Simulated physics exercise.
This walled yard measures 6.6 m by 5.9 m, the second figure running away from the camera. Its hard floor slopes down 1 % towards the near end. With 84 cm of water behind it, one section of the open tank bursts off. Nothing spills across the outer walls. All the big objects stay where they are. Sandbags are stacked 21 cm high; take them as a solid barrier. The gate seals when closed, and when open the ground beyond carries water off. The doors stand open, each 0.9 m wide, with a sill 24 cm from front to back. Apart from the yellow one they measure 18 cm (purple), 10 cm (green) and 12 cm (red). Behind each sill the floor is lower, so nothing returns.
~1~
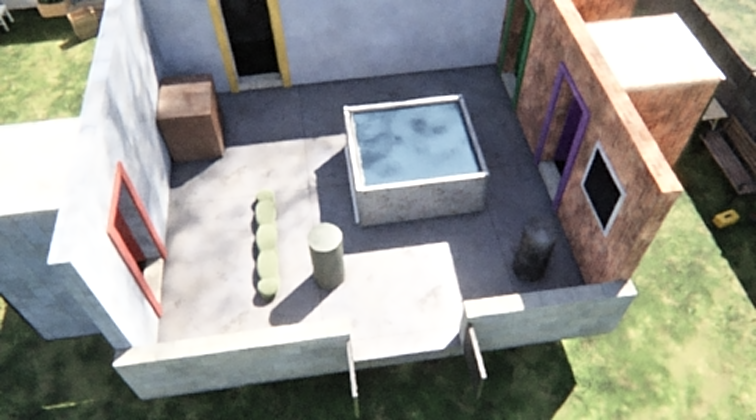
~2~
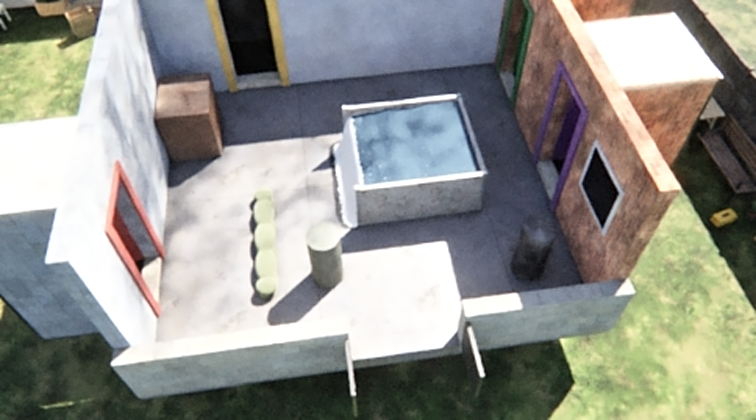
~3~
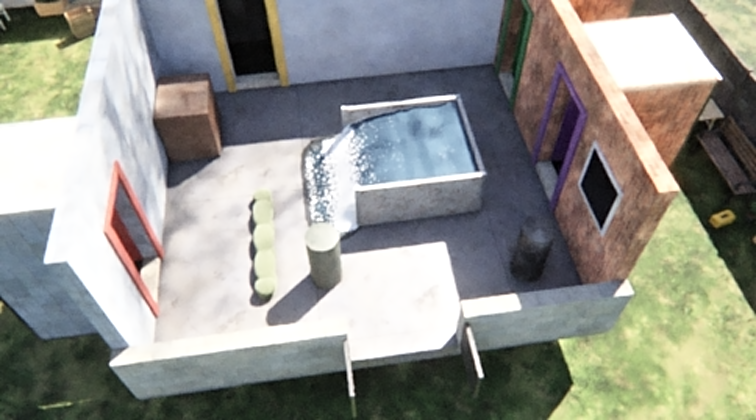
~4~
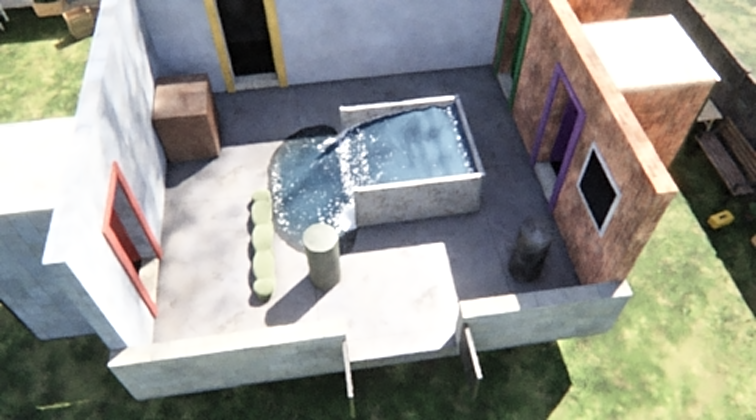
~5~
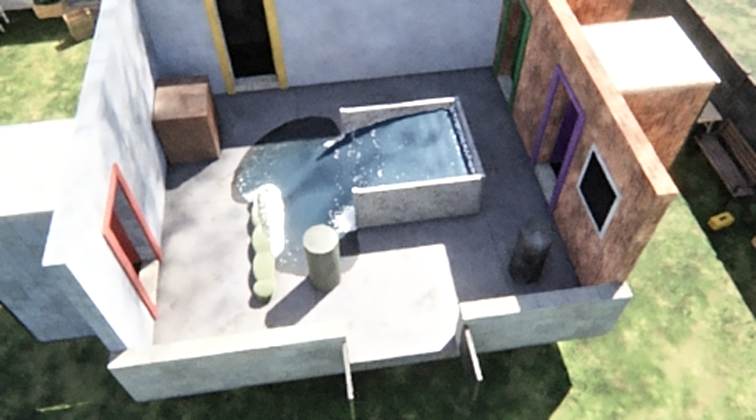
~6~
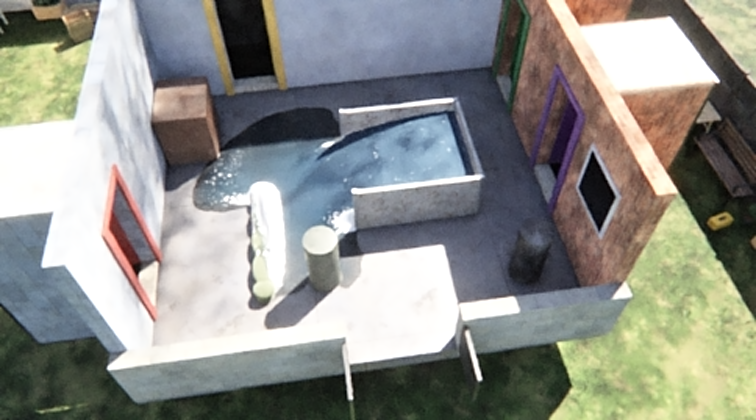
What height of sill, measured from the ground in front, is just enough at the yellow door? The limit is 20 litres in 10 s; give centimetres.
About 20 cm.
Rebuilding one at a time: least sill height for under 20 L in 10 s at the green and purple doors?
About 8.5 cm at green and 8.5 cm at purple.
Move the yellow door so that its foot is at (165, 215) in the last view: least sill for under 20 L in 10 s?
About 28 cm.
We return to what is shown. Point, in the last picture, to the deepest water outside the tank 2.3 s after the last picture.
Near (150, 376).
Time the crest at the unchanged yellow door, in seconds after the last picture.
Near 2.8 s.
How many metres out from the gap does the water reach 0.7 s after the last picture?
Some 4.0 m out.
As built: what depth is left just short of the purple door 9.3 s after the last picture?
Some 11.5 cm.
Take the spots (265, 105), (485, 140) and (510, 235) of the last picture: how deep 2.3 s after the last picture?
In that order: 9, 0 and 0 cm.
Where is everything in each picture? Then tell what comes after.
The first frame shows still water, 84 cm deep, in the open tank at (413, 143); the yellow door at (253, 48) is dry.
In the second frame, the gap is at (354, 169), the front 0.3 m out at (344, 223); the back of the open tank holds 84 cm.
In the third frame, the front is at a hidden place, 0.8 m from the gap at (353, 173); 1.6 m2 of floor is wet, 84 cm left at the back.
In the fourth frame, water pours out at (352, 175) and has run 1.4 m, to (273, 212); about 12 cm deep outside, 78 cm at the back.
In the fifth frame, water pours out at (352, 177) and has run 2.0 m, to (238, 197); about 10 cm deep outside, 71 cm at the back.
In the sixth frame, water pours out at (351, 178) and has run 2.7 m, to (199, 202); about 8 cm deep outside, 72 cm at the back; 0.9 m in a straight line remain to the yellow door at (249, 50).
Then, 0.7 s after the last picture water covers 40 % of the floor, deepest (55 cm) near (167, 171); 2 cm at the yellow door, 0 litres in over its 16 cm sill.
Then, 2.3 s after the last picture water covers 55 % of the floor, deepest (38 cm) near (150, 376); 19 cm at the yellow door, 16 litres in over its 16 cm sill.
Then, 9.3 s after the last picture water covers 95 % of the floor, deepest (16 cm) near (555, 238); 6 cm at the yellow door, 50 litres in over its 16 cm sill.
At the yellow door as built, the water peaked near 20 cm, 2.7 s after the last picture.
With a sill of 18.5 cm, 30 litres would have come in within the 10 s; with 25 cm, 4 litres. So under 20 litres takes about 20 cm.
